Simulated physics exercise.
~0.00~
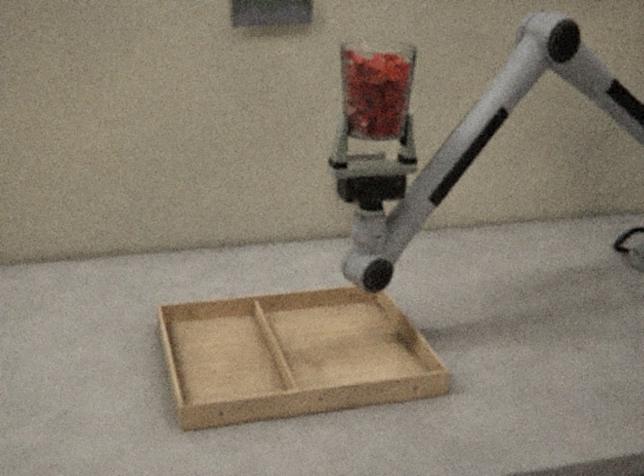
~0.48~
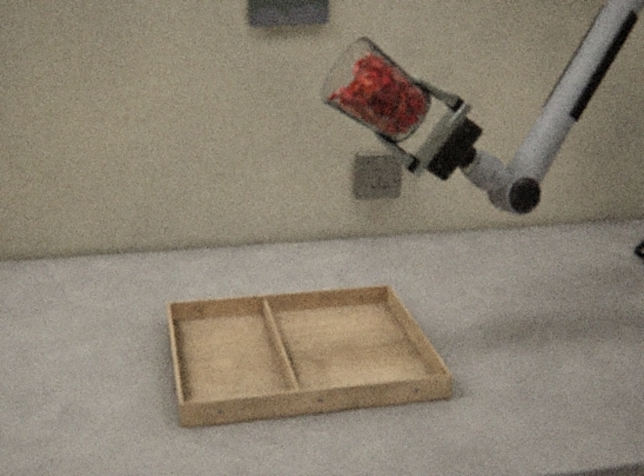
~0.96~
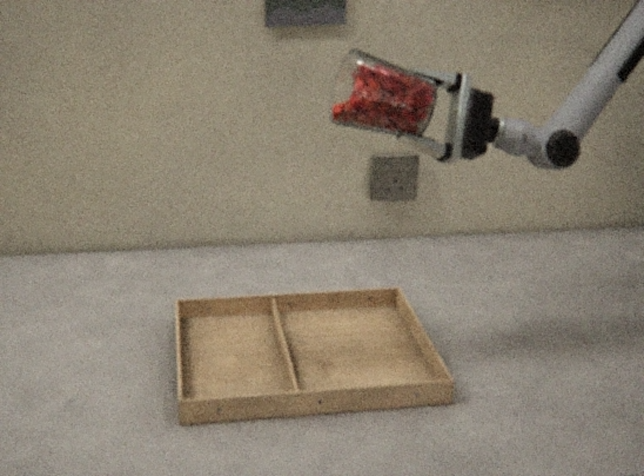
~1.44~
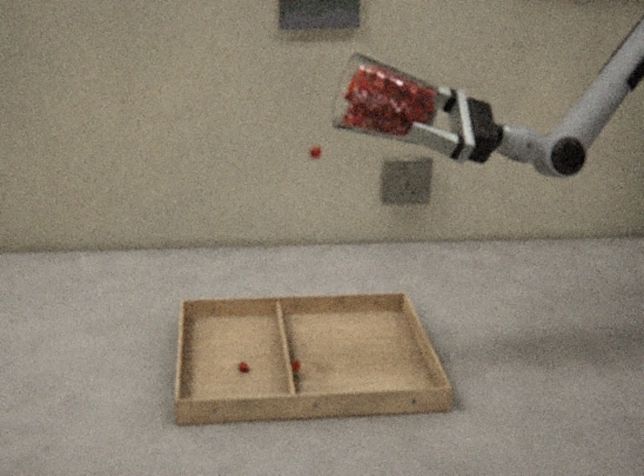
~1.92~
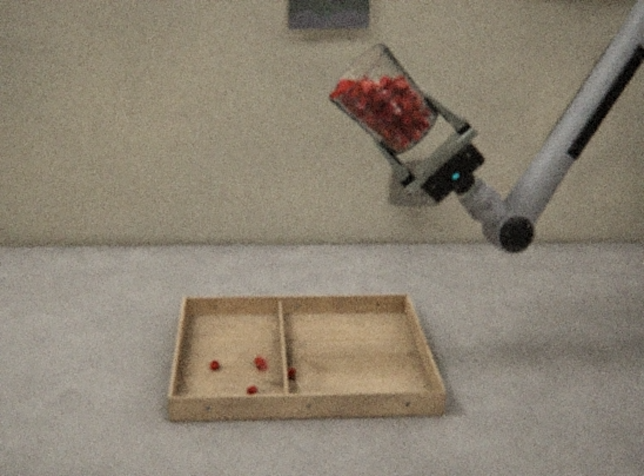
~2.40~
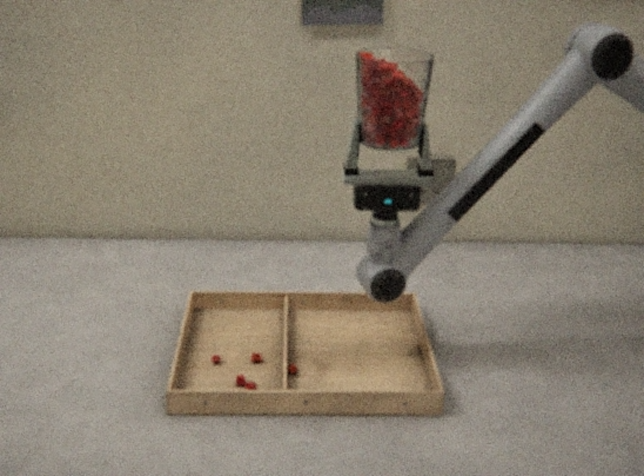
The clip opens with a robot arm holding a clear tumbler of red pieces upright above a shallow wooden tray, which a cross wall splits into two parts. The arm lifts and tips the tumbler towards the left until it lies nearly on its side, with the load slumping towards its mouth. A few red pieces drop out and land in the tray on both sides of the divider. The arm then swings the tumbler back up, first to a slant and then upright. It ends still mostly full, with only a handful of pieces scattered in the tray, mainly in the left part.
